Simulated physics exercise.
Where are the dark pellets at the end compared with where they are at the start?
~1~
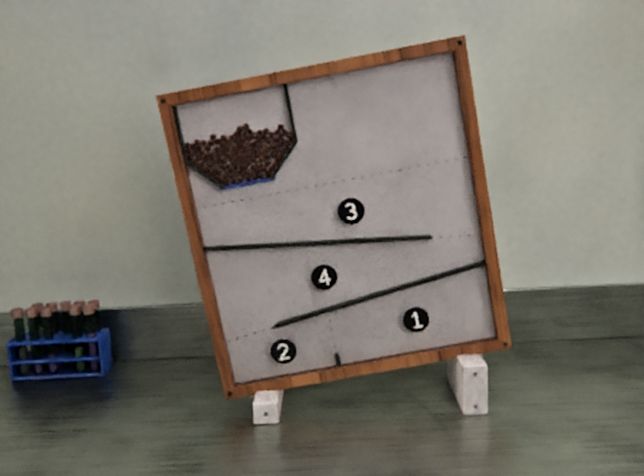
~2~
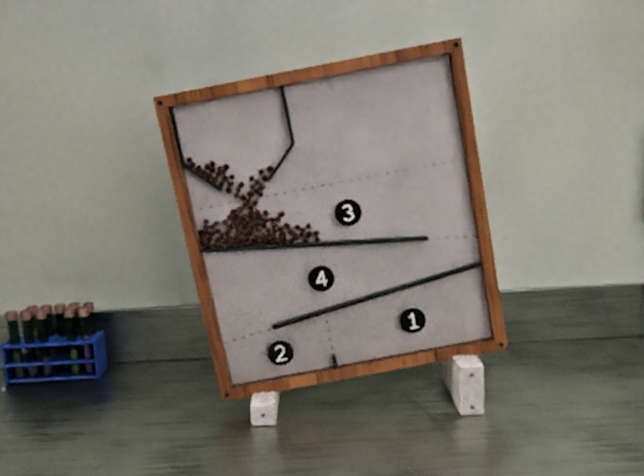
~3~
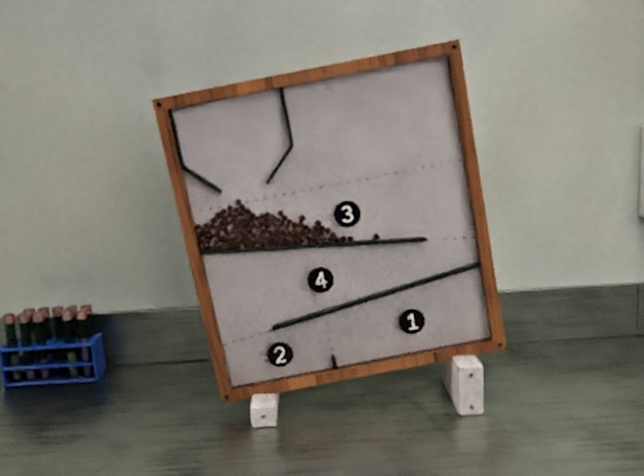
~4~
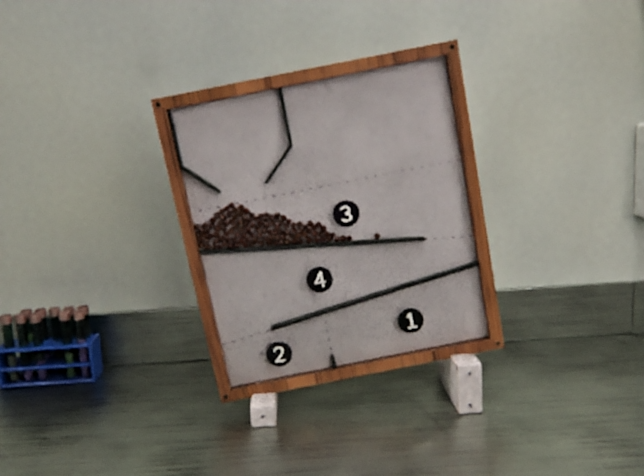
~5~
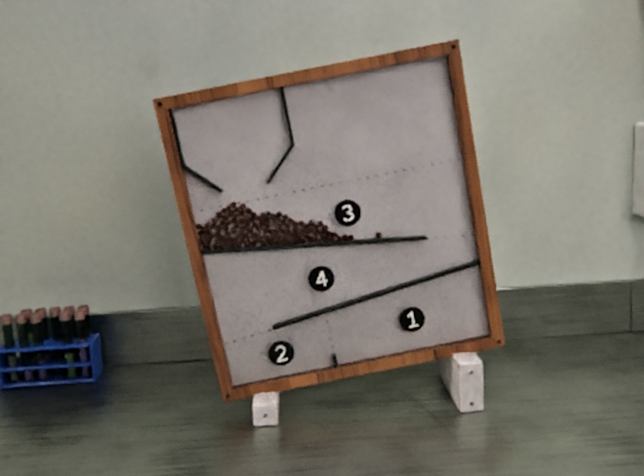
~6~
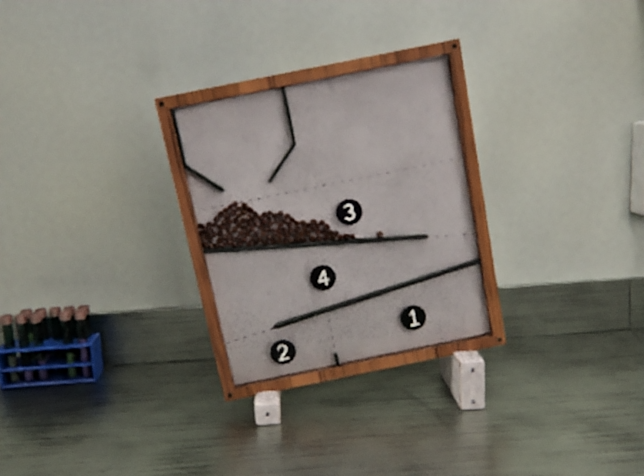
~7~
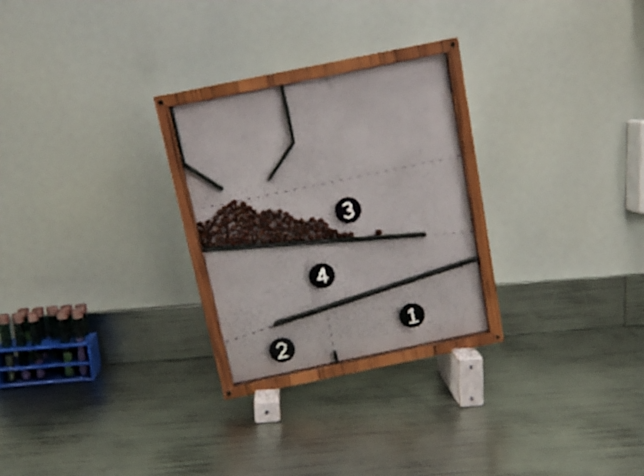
At the start they are held in the hopper at the upper left of the case. At the end they lie lower and slightly farther right, in a sloping pile on the upper shelf in section three.
At the start, small dark round pellets rest in a hopper at the upper left of a tilted, wood-framed case, held up by a blue slide, with a blue rack of tubes standing to the left. The slide is gone next, and the pellets pour through the opening onto the upper shelf. They heap up against the left wall and spread a little to the right as the hopper empties. The pile then settles into a slope and stays still while the view drifts slightly. At the end, all the pellets lie on that shelf in section three, and the other sections remain empty.
